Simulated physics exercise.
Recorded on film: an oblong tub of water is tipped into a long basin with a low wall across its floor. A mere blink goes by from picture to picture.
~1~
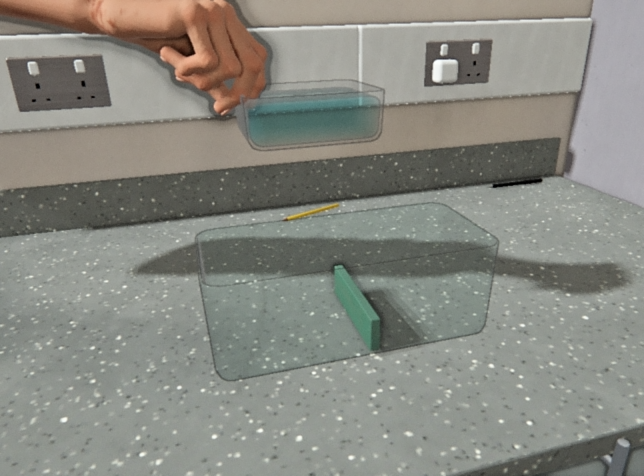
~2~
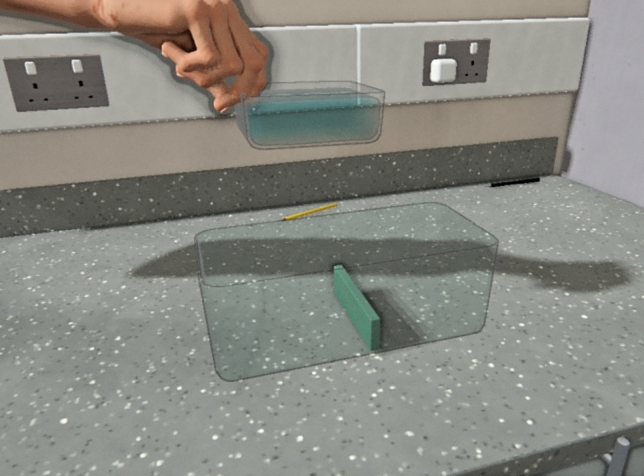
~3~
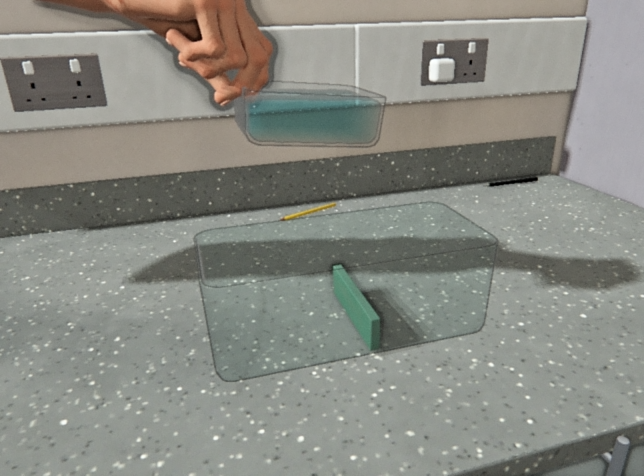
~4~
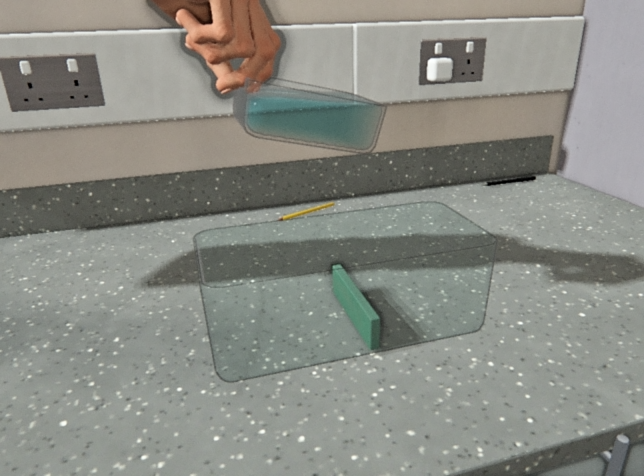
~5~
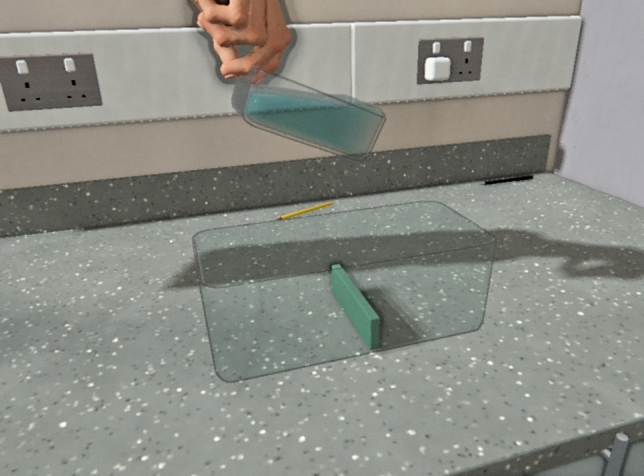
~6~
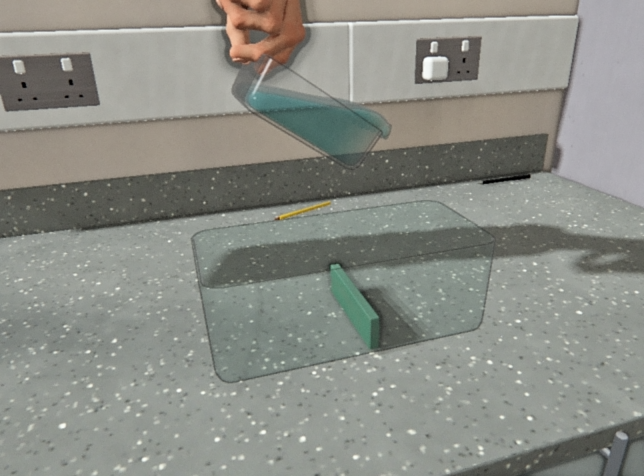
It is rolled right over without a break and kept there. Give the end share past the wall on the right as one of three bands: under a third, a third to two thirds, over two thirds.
The end share is over two thirds.
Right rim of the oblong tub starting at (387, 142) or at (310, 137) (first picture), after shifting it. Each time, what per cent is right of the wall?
In turn 85 and 45 in a hundred.
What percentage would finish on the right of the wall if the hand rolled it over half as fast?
About 85 per cent.
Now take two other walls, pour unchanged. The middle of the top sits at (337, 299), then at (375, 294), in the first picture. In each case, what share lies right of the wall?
In order, some 80 and 65 in a hundred.
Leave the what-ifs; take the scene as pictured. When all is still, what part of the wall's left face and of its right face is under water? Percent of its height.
It settles around 10 on the left side and around 50 on the right side.
A moment on, the oblong tub is tipped on its side and 5 per cent is still to pour, 0 is left of the wall and 51 right of it.
Next, the oblong tub is tipped right over and 1 per cent is still to pour, 7 is left of the wall and 75 right of it.
Then the oblong tub is tipped right over and 0 per cent is still to pour, 14 is left of the wall and 79 right of it.
Later the oblong tub is tipped right over and 0 per cent is still to pour, 14 is left of the wall and 79 right of it.
In the end 15 per cent lies left of the wall, 79 right of it and 7 outside.
